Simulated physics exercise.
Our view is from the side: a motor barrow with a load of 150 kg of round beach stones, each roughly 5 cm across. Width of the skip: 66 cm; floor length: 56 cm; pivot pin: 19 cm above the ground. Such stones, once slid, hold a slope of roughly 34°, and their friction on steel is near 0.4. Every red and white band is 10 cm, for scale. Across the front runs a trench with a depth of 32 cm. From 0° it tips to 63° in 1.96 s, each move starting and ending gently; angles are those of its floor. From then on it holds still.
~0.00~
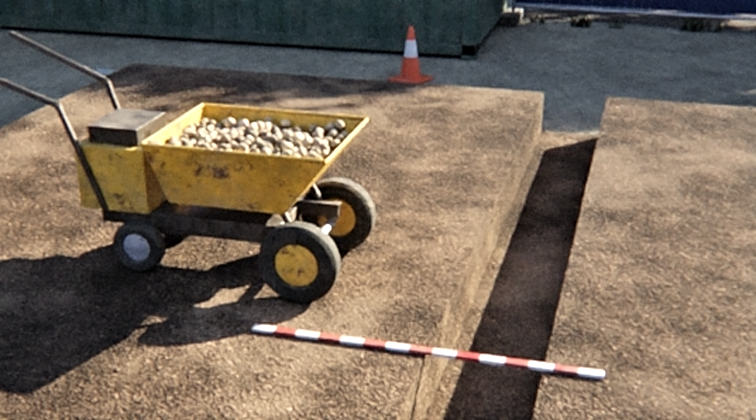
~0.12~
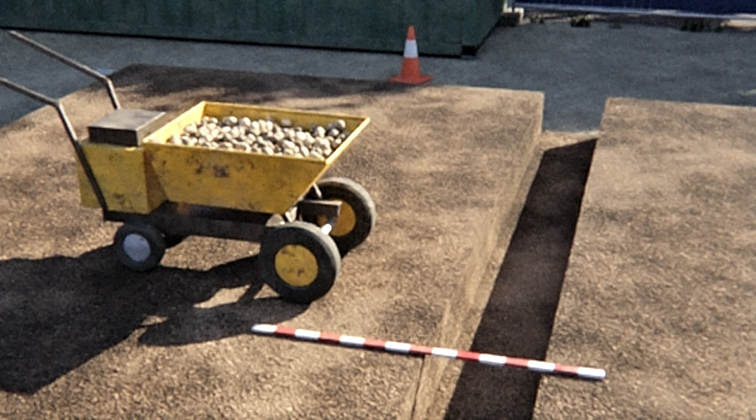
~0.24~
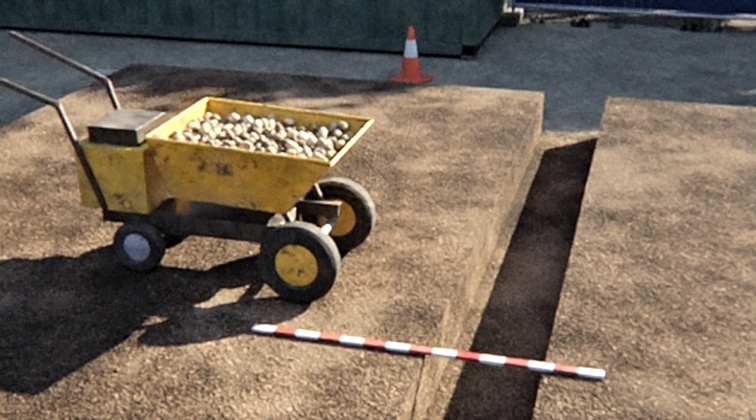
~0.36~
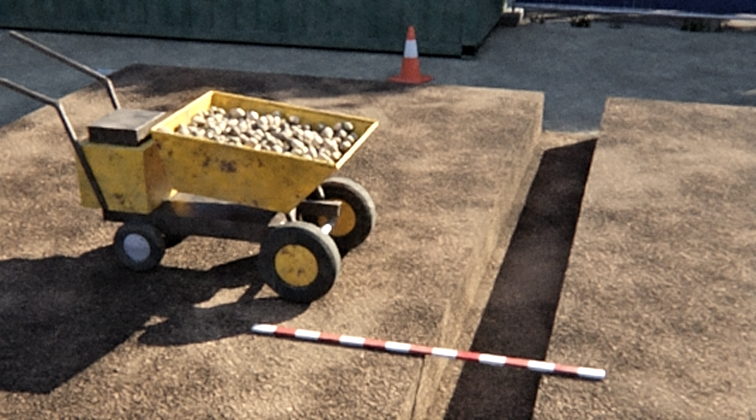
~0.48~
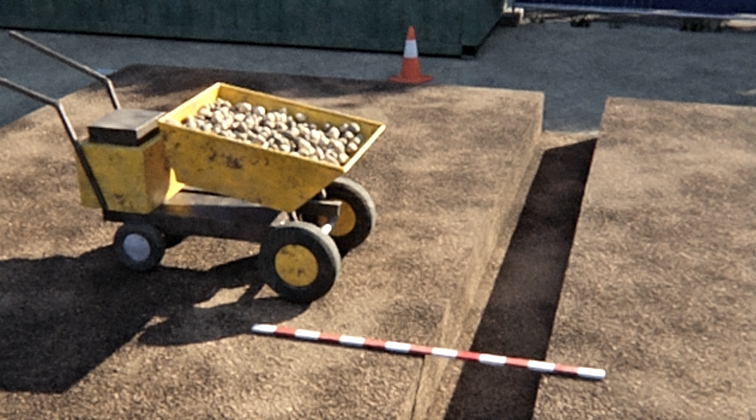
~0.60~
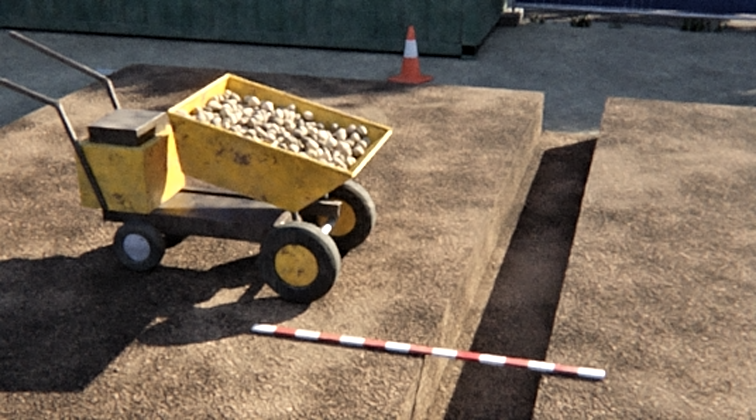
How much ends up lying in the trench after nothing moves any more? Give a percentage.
A share of about 94 per cent.
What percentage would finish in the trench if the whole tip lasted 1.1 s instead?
I'd put it at roughly 95 per cent.
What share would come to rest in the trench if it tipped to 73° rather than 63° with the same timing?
It would be near 95 per cent.
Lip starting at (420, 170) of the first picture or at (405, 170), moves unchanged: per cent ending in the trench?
First place roughly 65%, second roughly 85%.
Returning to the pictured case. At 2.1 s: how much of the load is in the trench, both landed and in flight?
Some 40 per cent of the load by that point.
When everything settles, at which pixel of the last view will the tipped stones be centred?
At about pixel (495, 338) in the last view.
After 1.5 s the floor is at 53°; 100 % in the skip; the foremost stones are at (420, 219).
After 2.1 s the floor is at 63°; 54 % in the skip, 8 % short of the trench, 38 % in the trench; the foremost stones are at (547, 366).
After 2.4 s the floor is at 63°; 31 % in the skip, 8 % short of the trench, 61 % in the trench; the foremost stones are at (550, 356).
After 4.4 s the floor is at 63°; 0 % in the skip, 6 % short of the trench, 94 % in the trench; the foremost stones are at (549, 360).
